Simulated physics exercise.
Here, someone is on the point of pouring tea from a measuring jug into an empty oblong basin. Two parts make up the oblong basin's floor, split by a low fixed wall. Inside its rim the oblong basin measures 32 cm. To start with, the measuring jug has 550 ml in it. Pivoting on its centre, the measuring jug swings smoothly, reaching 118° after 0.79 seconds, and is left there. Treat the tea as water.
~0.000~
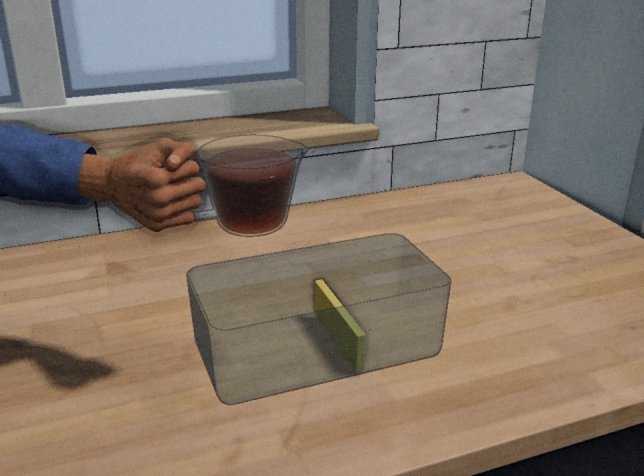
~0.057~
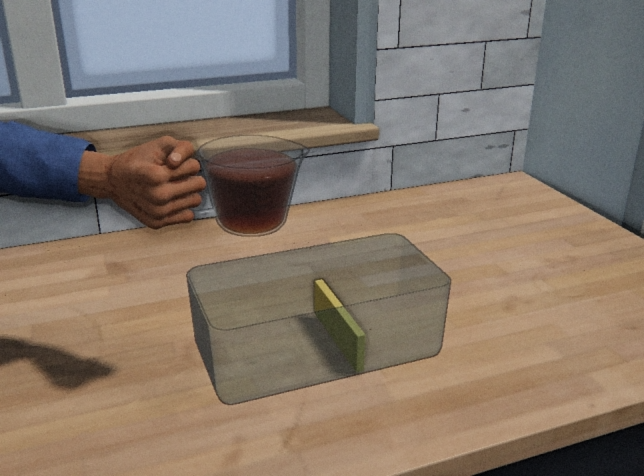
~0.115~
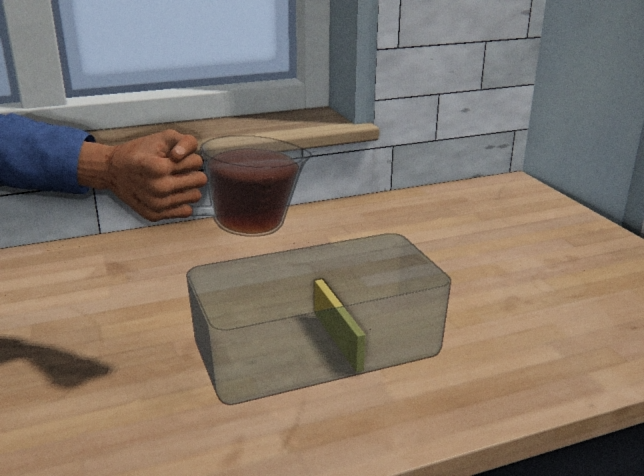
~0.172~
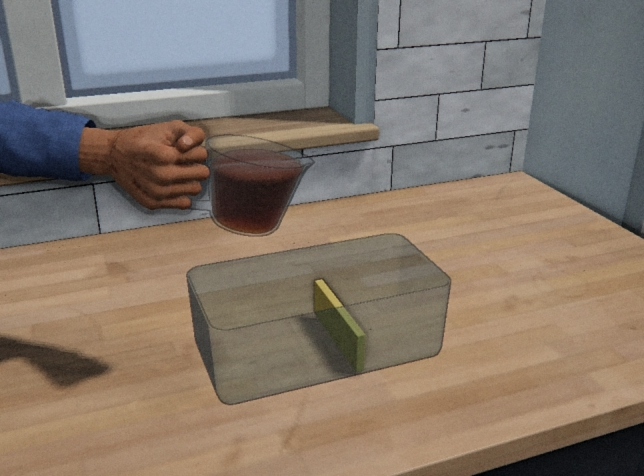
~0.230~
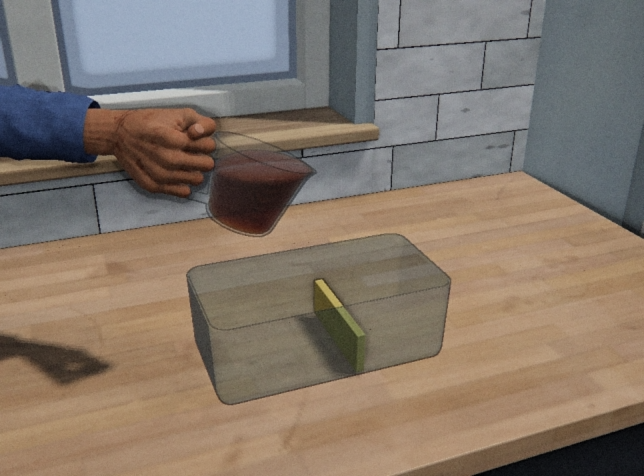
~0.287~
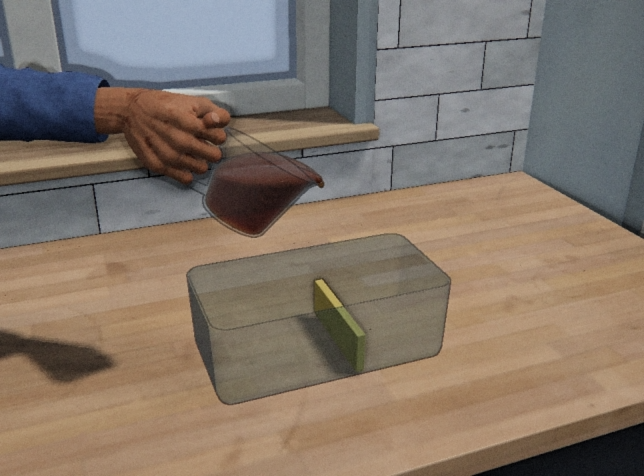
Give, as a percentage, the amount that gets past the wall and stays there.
Past the wall: About 46 %.
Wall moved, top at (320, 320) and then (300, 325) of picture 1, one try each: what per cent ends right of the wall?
Around 80 and 90 percent, in that order.
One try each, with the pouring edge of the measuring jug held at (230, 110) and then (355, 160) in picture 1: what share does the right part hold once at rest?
It comes to 5 per cent, and then 90 per cent.
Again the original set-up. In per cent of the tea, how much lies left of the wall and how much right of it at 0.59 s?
I'd say some 7 on the left and some 38 on the right.
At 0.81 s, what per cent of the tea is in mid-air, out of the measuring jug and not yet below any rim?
3 per cent or so.
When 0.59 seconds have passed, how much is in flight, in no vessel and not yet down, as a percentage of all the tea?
Roughly 30 %.
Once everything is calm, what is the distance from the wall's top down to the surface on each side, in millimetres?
Left: Roughly 48 mm; right: Roughly 44 mm.
By 0.59 s the tilt is 100° and 27 per cent is still to pour, 7 is left of the wall and 37 right of it.
By 0.81 s the tilt is 118° and 0 per cent is still to pour, 51 is left of the wall and 45 right of it.
By 1.04 s the tilt is 118° and 0 per cent is still to pour, 52 is left of the wall and 46 right of it.
By 1.29 s the tilt is 118° and 0 per cent is still to pour, 52 is left of the wall and 46 right of it.
At rest 52 per cent lies left of the wall, 46 right of it and 2 outside.
